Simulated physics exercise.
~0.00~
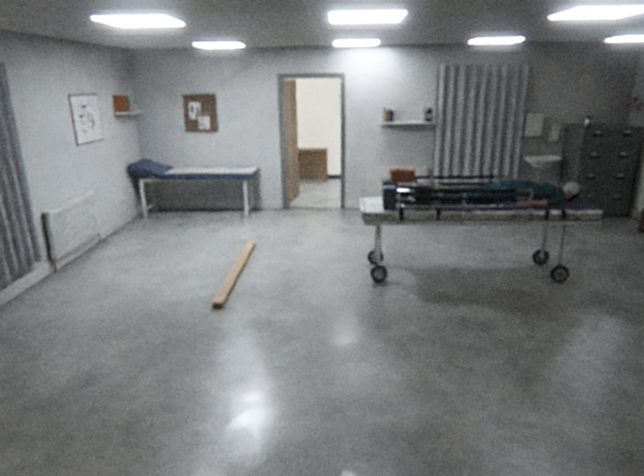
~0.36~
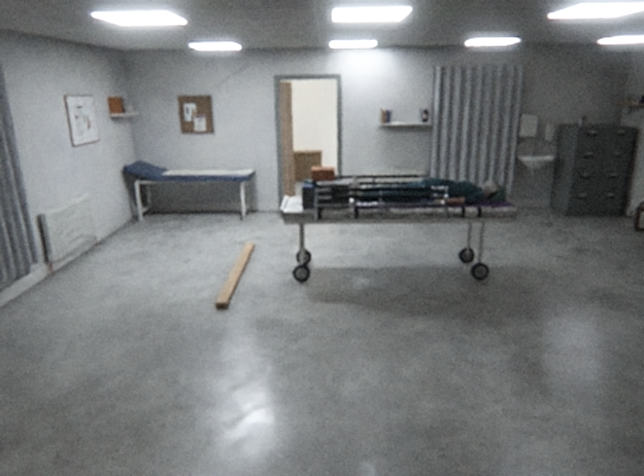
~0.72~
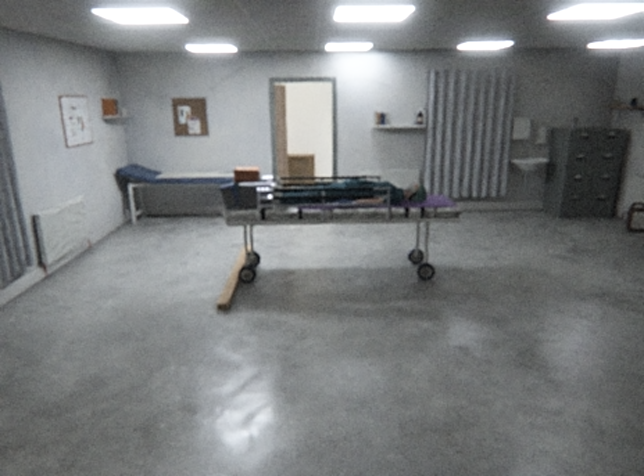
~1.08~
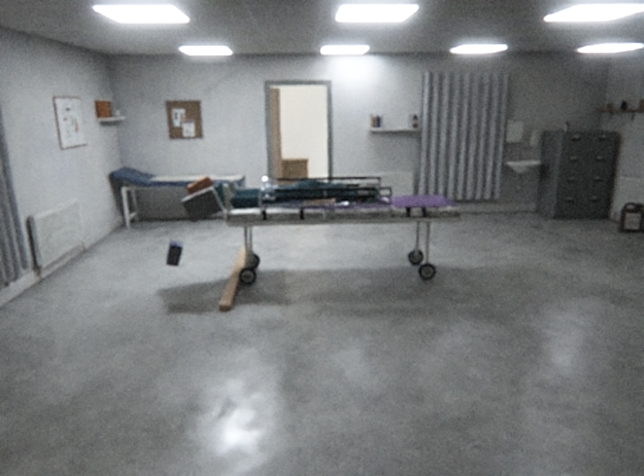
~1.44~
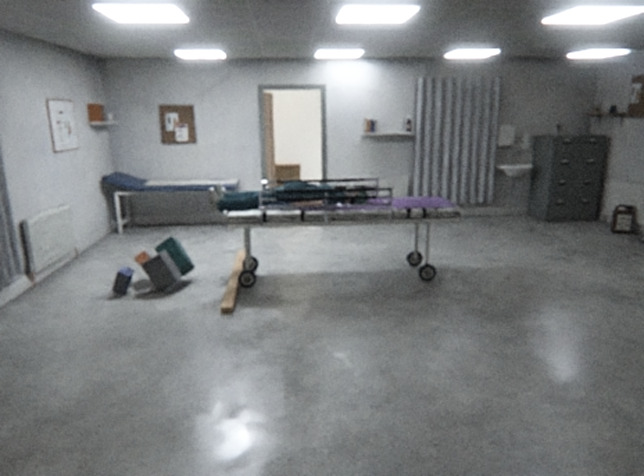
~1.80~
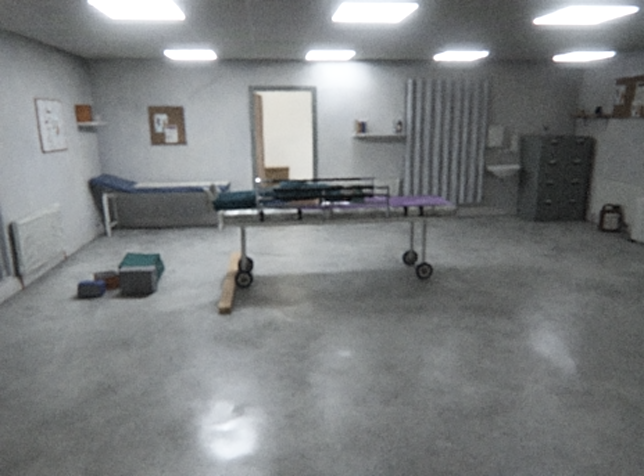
A person on a trolley rolls left, stops at a wooden sill, and four items tumble off.
